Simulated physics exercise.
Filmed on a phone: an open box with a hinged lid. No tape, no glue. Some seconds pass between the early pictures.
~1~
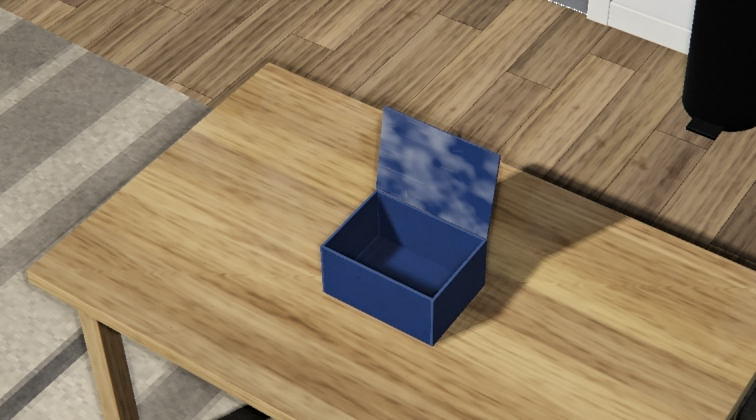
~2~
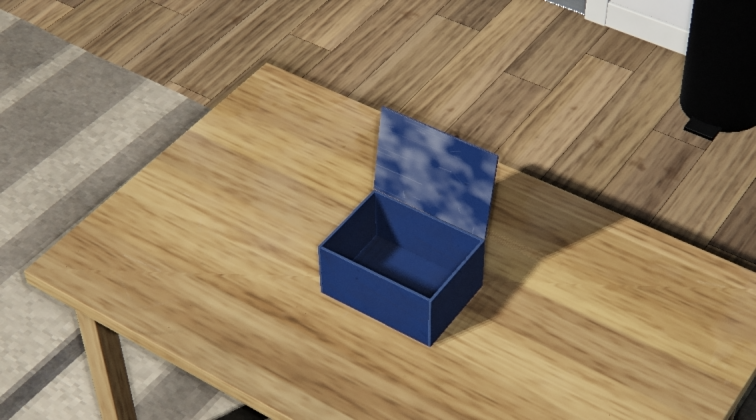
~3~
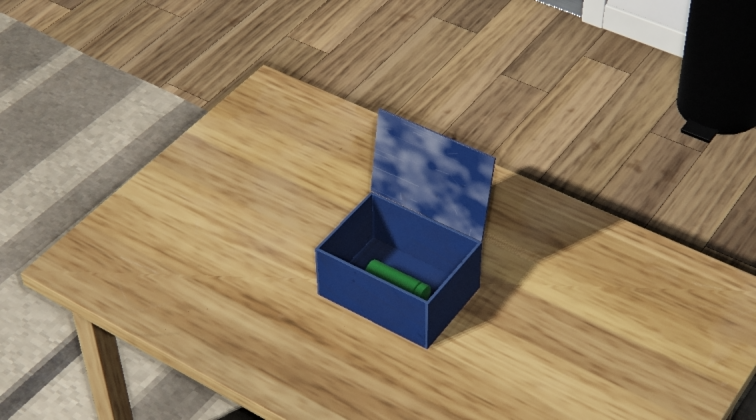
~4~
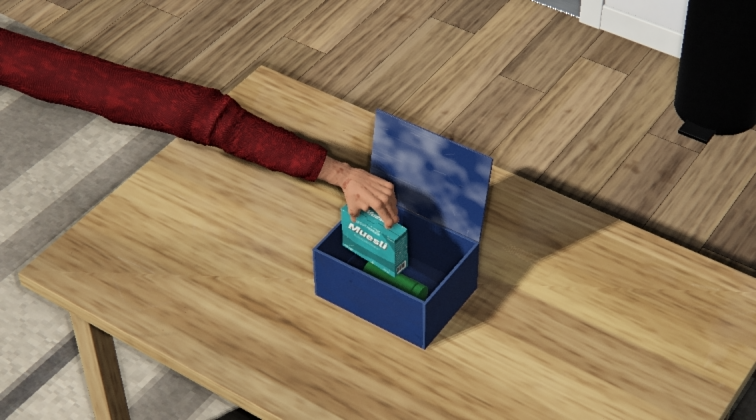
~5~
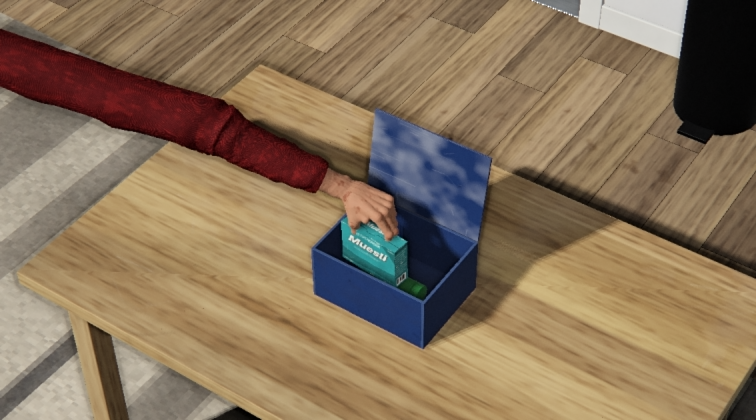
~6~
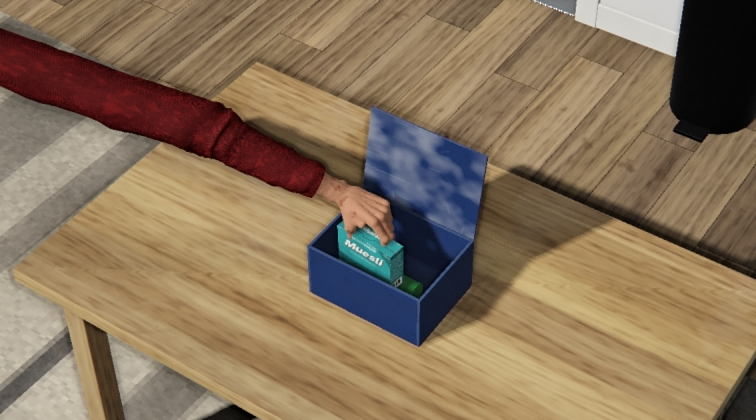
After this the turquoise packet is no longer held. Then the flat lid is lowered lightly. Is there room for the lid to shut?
In the end the lid closes.
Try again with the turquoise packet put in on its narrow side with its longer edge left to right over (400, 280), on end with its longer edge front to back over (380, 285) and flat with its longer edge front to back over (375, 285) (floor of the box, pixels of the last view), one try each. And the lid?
First, it closes; second, it will not close; third, it closes.
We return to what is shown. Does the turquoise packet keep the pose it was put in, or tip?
It tips.
Then, 1.00 s later than the last frame, lid starting down; turquoise packet on its side near (368, 285); green shaker moved about its own width.
Then, 1.70 s later than the last frame, lid 47° above the rim; turquoise packet on its side near (368, 285); green shaker moved about its own width.
When it is over, lid shut; lying over in the box, turquoise packet; moved from the start, green shaker. End places, in pixels of the last picture, turquoise packet near (368, 285).
